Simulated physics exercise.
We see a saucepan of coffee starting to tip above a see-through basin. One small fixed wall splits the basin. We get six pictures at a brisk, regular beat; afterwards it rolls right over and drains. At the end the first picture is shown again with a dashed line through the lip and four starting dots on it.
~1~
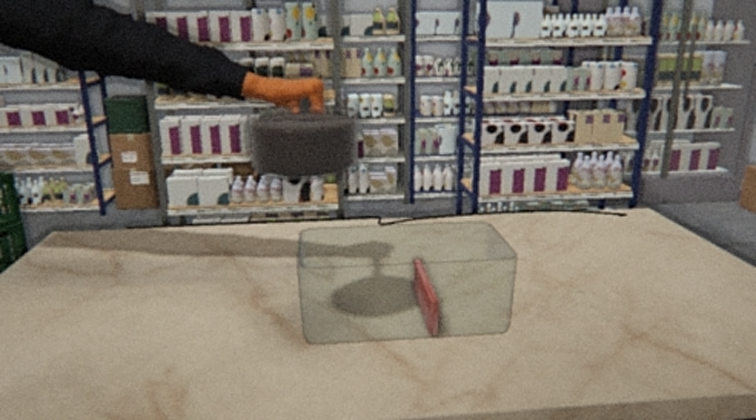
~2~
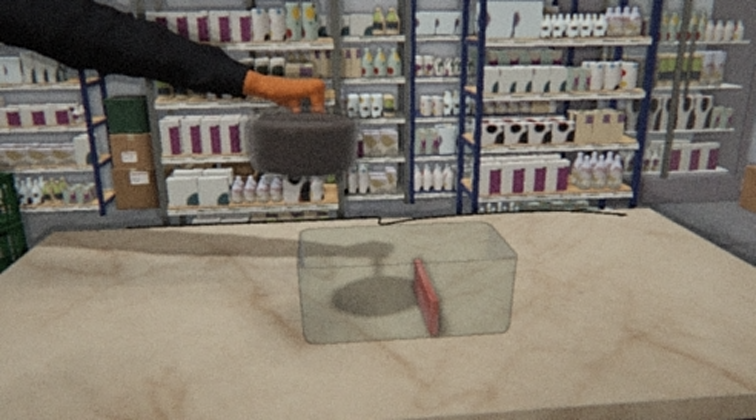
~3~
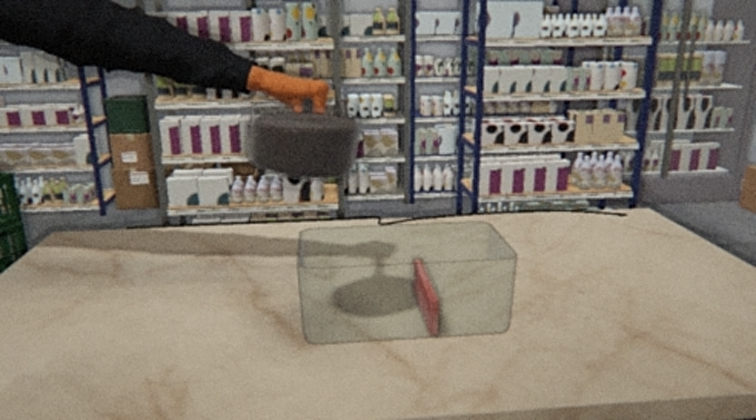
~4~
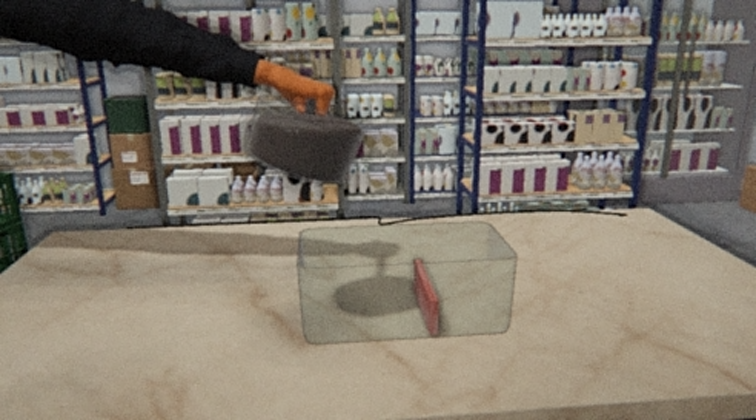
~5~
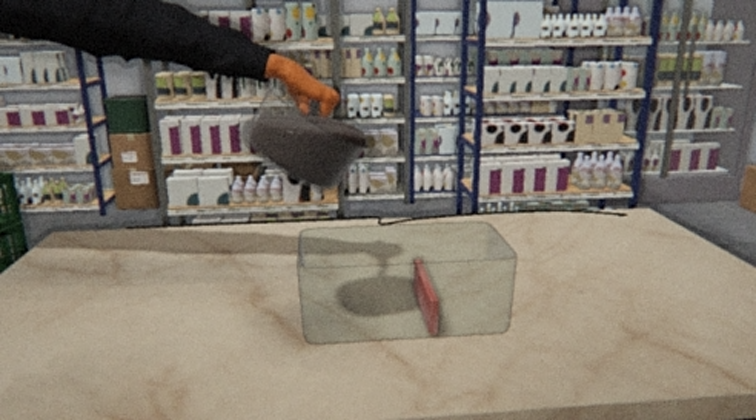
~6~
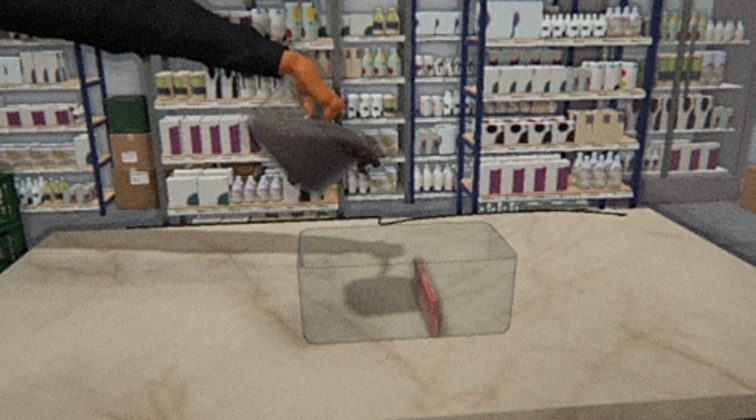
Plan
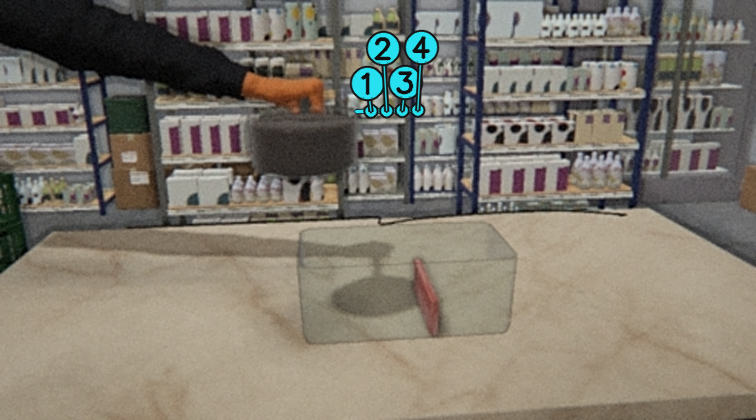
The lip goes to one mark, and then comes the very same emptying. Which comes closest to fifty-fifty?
3 beats the others.
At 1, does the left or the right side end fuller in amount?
More ends on the left.
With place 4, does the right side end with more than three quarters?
No, it does not.
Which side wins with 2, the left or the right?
The left side.
In cyan, 1 at (370, 111); 2 at (386, 110); 3 at (402, 110); 4 at (417, 110).
With 1, about 74 % ends left of the wall and 16 % right of it; 9 % is lost outside.
With 2, about 63 % ends left of the wall and 31 % right of it; 5 % is lost outside.
With 3, about 50 % ends left of the wall and 45 % right of it; 6 % is lost outside.
With 4, about 35 % ends left of the wall and 59 % right of it; 5 % is lost outside.
